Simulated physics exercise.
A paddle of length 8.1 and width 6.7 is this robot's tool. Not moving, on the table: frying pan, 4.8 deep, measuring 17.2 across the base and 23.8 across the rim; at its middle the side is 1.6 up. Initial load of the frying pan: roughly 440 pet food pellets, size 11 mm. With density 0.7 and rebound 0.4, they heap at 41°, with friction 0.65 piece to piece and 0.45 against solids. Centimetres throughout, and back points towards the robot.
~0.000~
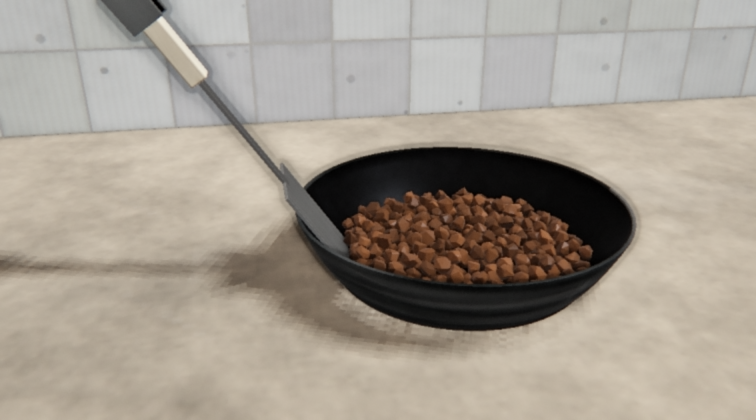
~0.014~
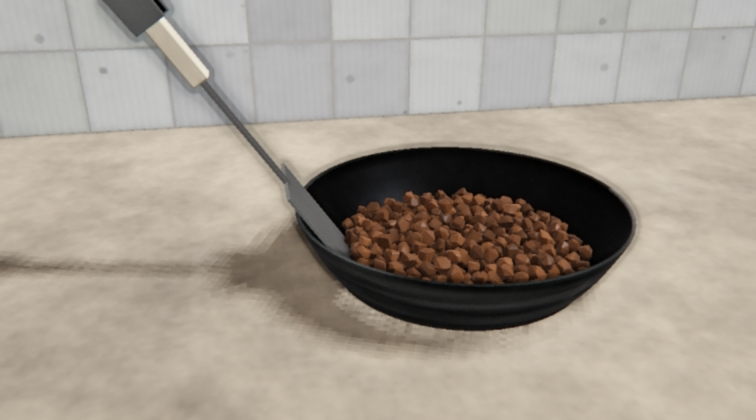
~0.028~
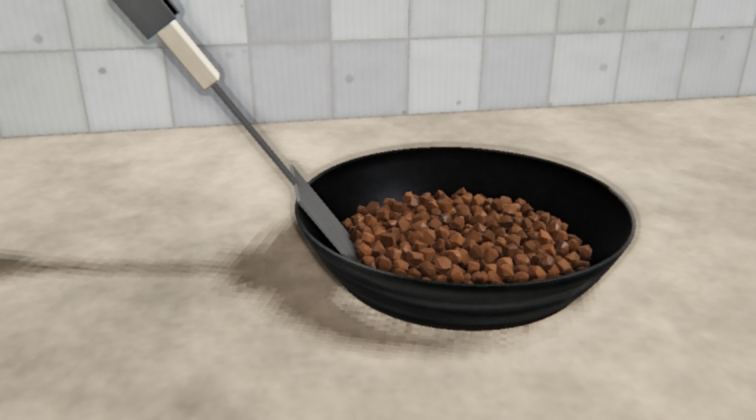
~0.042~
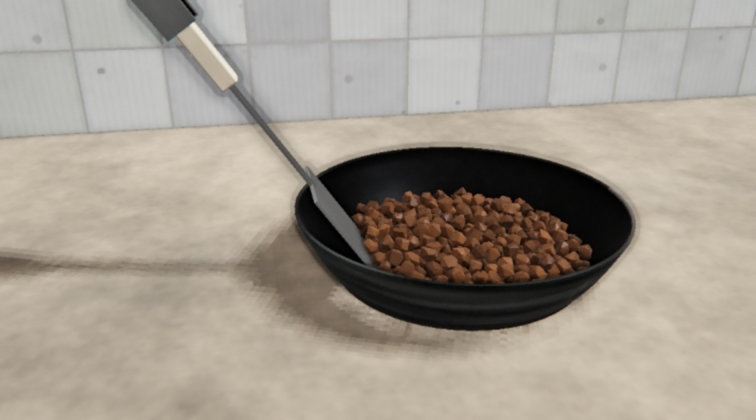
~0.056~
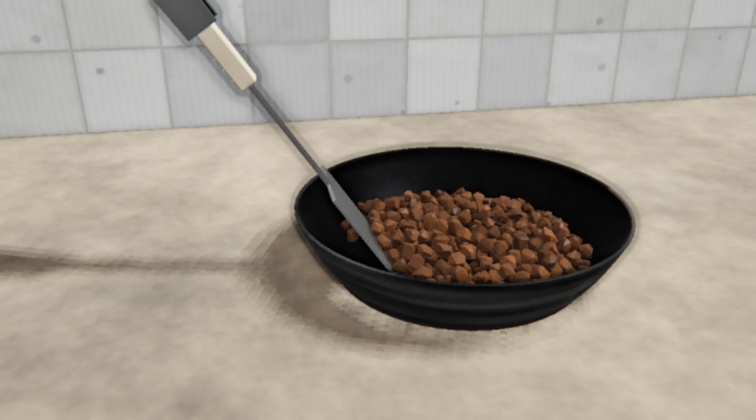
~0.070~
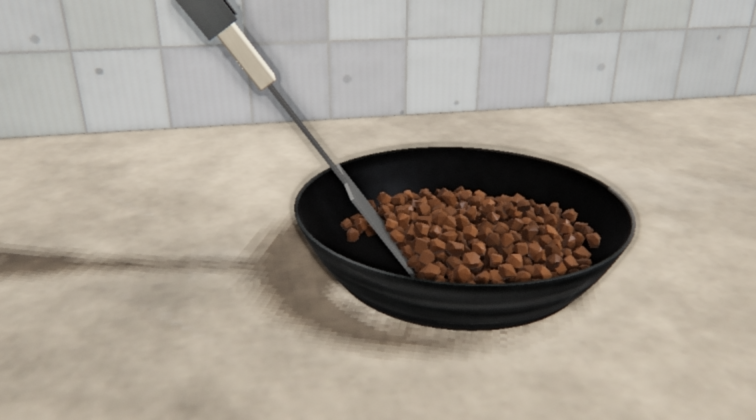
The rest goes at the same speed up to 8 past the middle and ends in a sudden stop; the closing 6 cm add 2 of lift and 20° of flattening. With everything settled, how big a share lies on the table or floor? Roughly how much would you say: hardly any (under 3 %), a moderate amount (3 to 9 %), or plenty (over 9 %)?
I'd say plenty.
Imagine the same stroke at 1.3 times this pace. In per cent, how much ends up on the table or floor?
The share would be near 20 in a hundred.
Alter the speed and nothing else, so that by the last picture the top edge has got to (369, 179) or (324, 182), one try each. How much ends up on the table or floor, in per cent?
That comes to some 20 and some 5 percent, in that order.
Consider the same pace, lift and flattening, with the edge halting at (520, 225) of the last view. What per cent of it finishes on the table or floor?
0 %, roughly.
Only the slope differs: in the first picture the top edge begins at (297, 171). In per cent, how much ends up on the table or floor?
I'd estimate close to 15 per cent.
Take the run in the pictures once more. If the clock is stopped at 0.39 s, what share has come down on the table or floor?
Roughly 10 percent of it.
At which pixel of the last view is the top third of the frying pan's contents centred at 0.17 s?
I'd put it somewhere near (549, 205).
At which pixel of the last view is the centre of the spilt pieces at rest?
Close to (649, 235) in pixels.
After 0.12 s, sloping 56°, highest piece 6 above the table; 443 in the frying pan.
After 0.17 s, sloping 49°, highest piece 8 above the table; 441 in the frying pan, 2 on the blade or in flight.
After 0.39 s, sloping 36°, highest piece 6 above the table; 387 in the frying pan, 52 on the table or floor, 4 on the blade or in flight.
After 1.44 s, sloping 36°, highest piece 6 above the table; 387 in the frying pan, 56 on the table or floor.
At rest, 387 in the frying pan, 56 on the table or floor. That is 13 % on the table or floor.
